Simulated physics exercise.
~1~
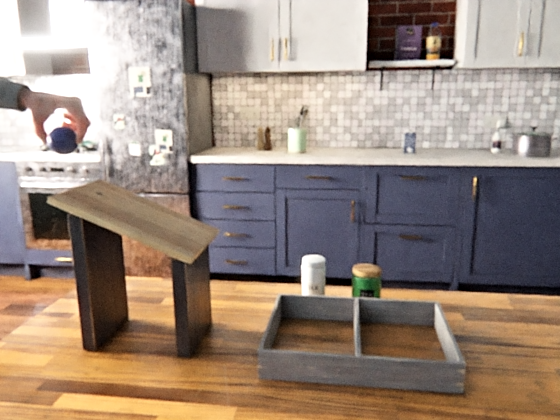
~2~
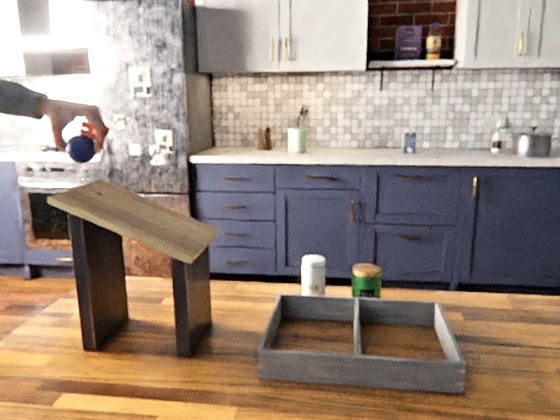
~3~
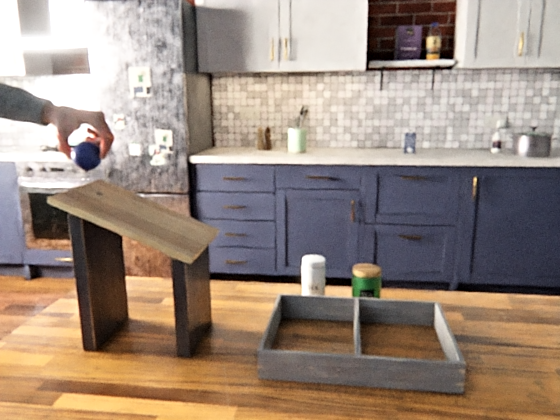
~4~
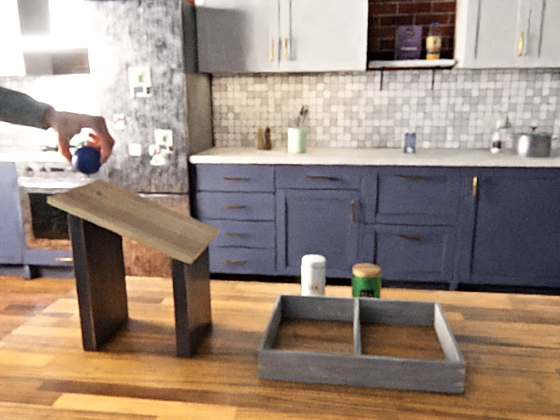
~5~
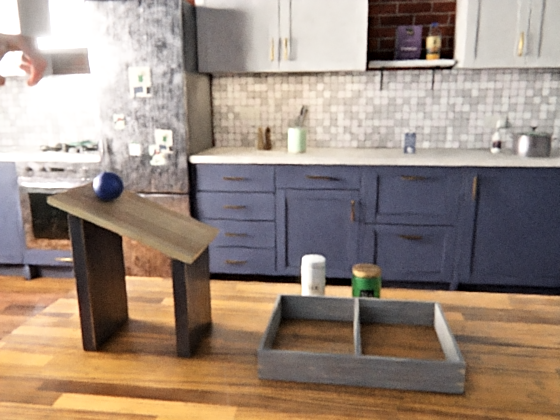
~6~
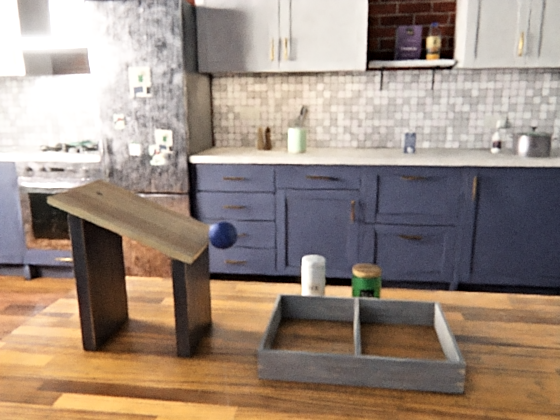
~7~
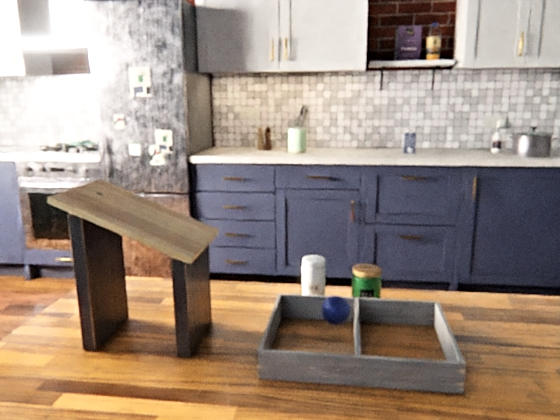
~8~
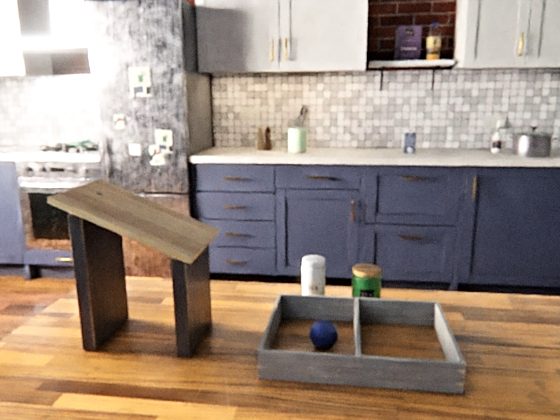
In a kitchen, a hand releases a blue ball on a sloping board; it rolls off and settles in a tray's nearer bay.
